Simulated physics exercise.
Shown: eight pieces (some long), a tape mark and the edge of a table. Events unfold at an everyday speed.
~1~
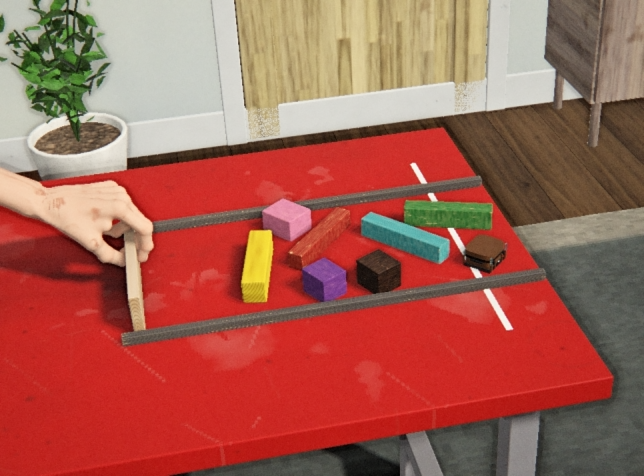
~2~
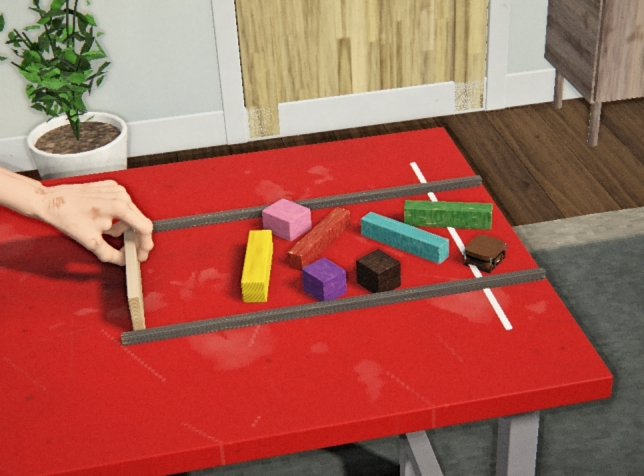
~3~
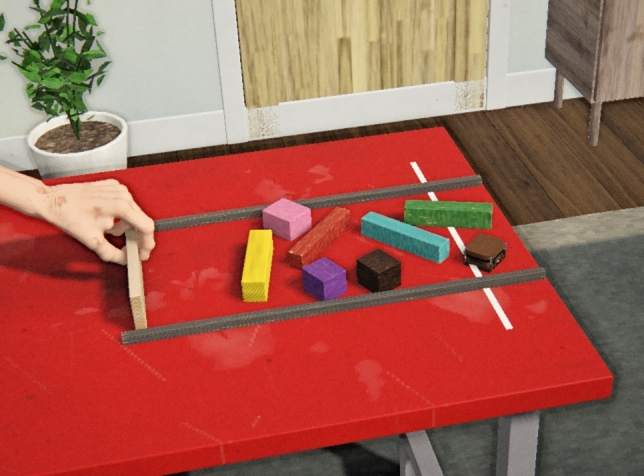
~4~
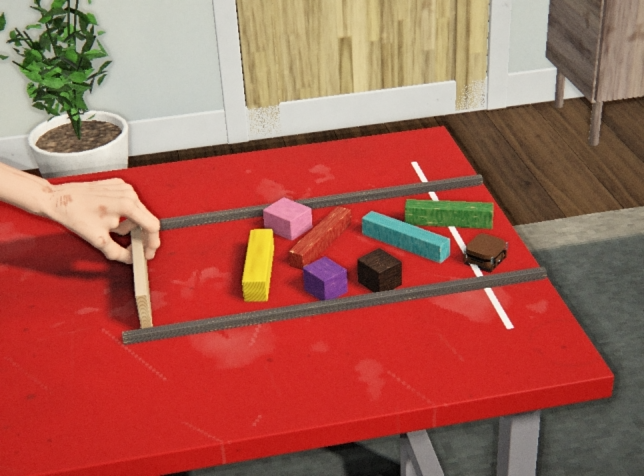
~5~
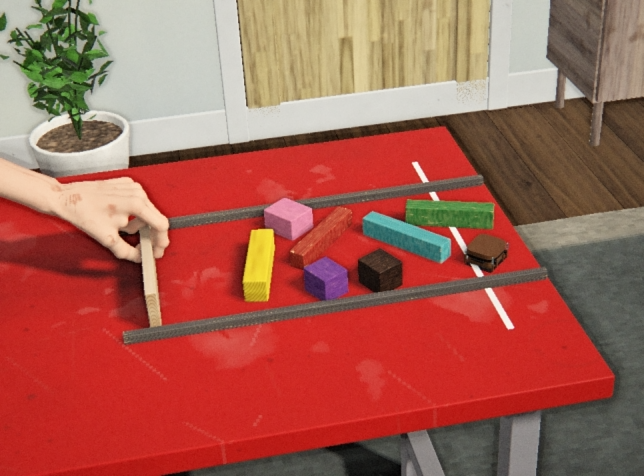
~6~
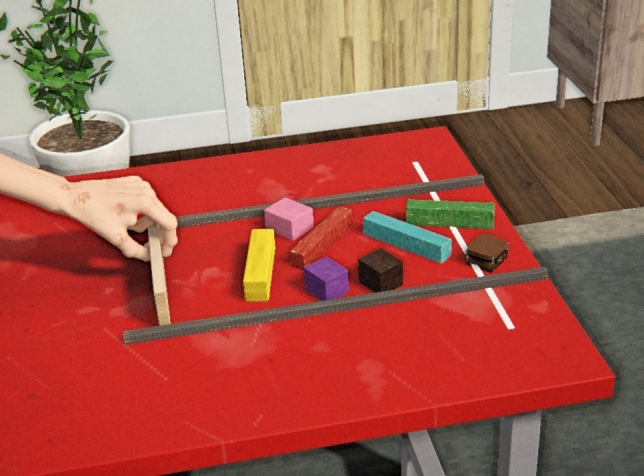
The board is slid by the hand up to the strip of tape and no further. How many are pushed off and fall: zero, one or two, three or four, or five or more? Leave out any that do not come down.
I expect three or else four of them will drop off.
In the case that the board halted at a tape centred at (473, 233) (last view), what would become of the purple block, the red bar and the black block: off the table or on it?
The purple block is still there. The red bar is still there. The black block is gone.
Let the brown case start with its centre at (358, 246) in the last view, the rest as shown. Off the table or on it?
It simply keeps its place on top.
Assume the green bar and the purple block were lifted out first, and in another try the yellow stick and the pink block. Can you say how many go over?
Fallen: 1 in the first try, 1 in the other.
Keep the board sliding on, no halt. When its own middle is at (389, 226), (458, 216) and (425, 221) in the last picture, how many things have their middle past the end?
It comes out as 0, then 4, then 1.
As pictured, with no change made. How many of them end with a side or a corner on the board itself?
The count in contact is 2.
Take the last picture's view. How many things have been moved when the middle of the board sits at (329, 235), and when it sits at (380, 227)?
Tally: 6; 8.
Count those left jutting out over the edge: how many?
That comes to 0 of them.
Early on, none off yet; brown case at rest near (487, 253); green bar at rest near (450, 214); turquoise bar at rest near (406, 237).
A while later, none off yet; brown case moving near (490, 255); green bar moving near (455, 212); turquoise bar travelled a little near (436, 235).
Finally, the number that fall off is three or four; lost, black block, turquoise bar, green bar and brown case.
